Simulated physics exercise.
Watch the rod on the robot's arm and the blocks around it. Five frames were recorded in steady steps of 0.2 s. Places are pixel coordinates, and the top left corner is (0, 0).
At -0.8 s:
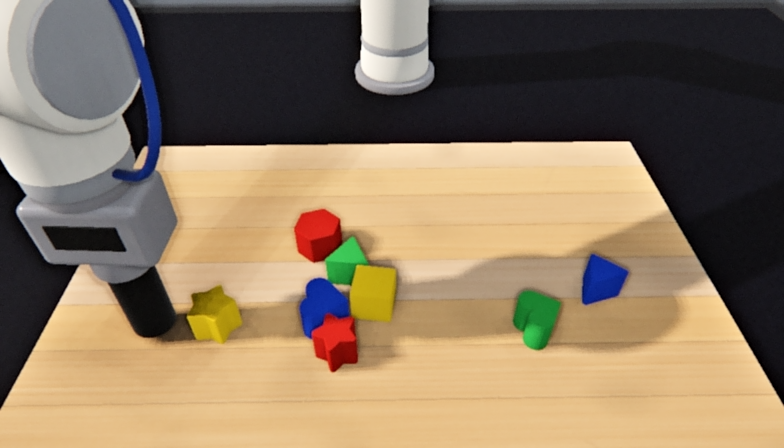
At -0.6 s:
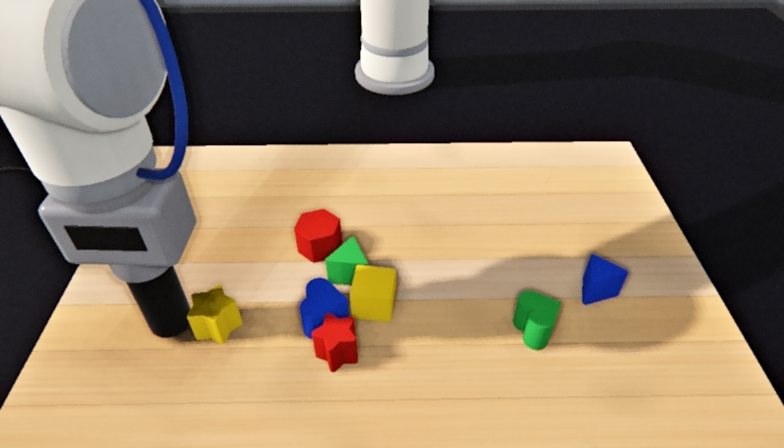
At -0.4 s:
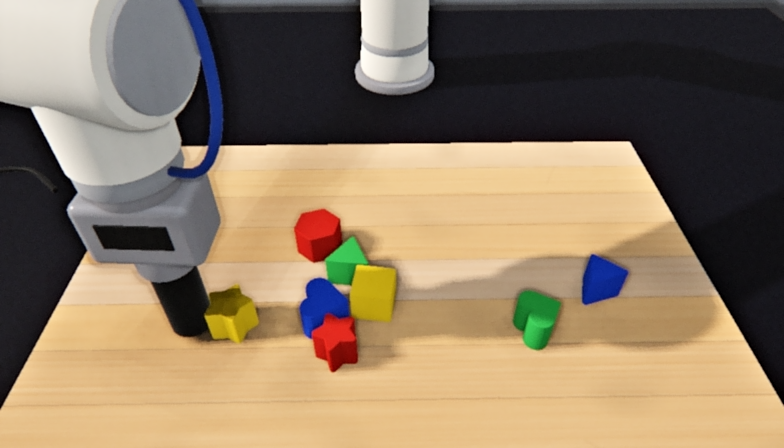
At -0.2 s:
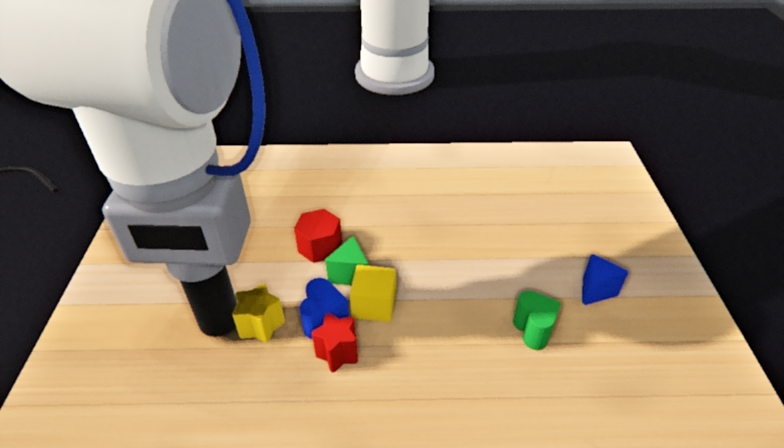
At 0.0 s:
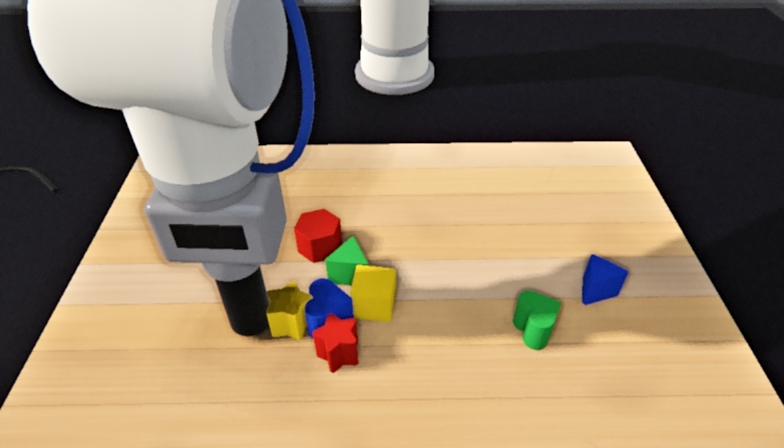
On a wooden table, a robot arm pushes a yellow star right against a blue heart.
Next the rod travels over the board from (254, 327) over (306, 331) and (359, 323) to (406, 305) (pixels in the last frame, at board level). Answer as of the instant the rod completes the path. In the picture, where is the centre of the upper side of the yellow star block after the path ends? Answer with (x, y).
The middle of its upper face should be somewhere near (445, 280).
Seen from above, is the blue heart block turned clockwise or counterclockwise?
Looking down, my answer is that the blue heart block rotates clockwise.
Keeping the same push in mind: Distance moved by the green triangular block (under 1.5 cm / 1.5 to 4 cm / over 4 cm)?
Distance: Less than 1.5 cm.
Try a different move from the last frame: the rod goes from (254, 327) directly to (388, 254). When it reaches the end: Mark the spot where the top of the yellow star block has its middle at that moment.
I think it will end close to (365, 276).
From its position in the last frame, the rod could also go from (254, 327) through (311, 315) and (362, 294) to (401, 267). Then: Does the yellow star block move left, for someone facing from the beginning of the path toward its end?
Final answer: No.
On the path given first. One third of the way, rod (306, 324); yellow star block (342, 299); blue heart block (380, 297); red star block (346, 336), turned 45° clockwise; yellow square (406, 274), turned 50° anticlockwise.
Two thirds of the way, rod (359, 316); yellow star block (395, 291); blue heart block (433, 291); red star block (351, 338), turned 55° clockwise; yellow square (447, 259), turned 80° anticlockwise.
At the end, rod (407, 298); yellow star block (445, 280); blue heart block (481, 287), turned 30° clockwise; red star block (351, 338), turned 55° clockwise; green triangular block not moved; yellow square (465, 249), turned 110° anticlockwise.
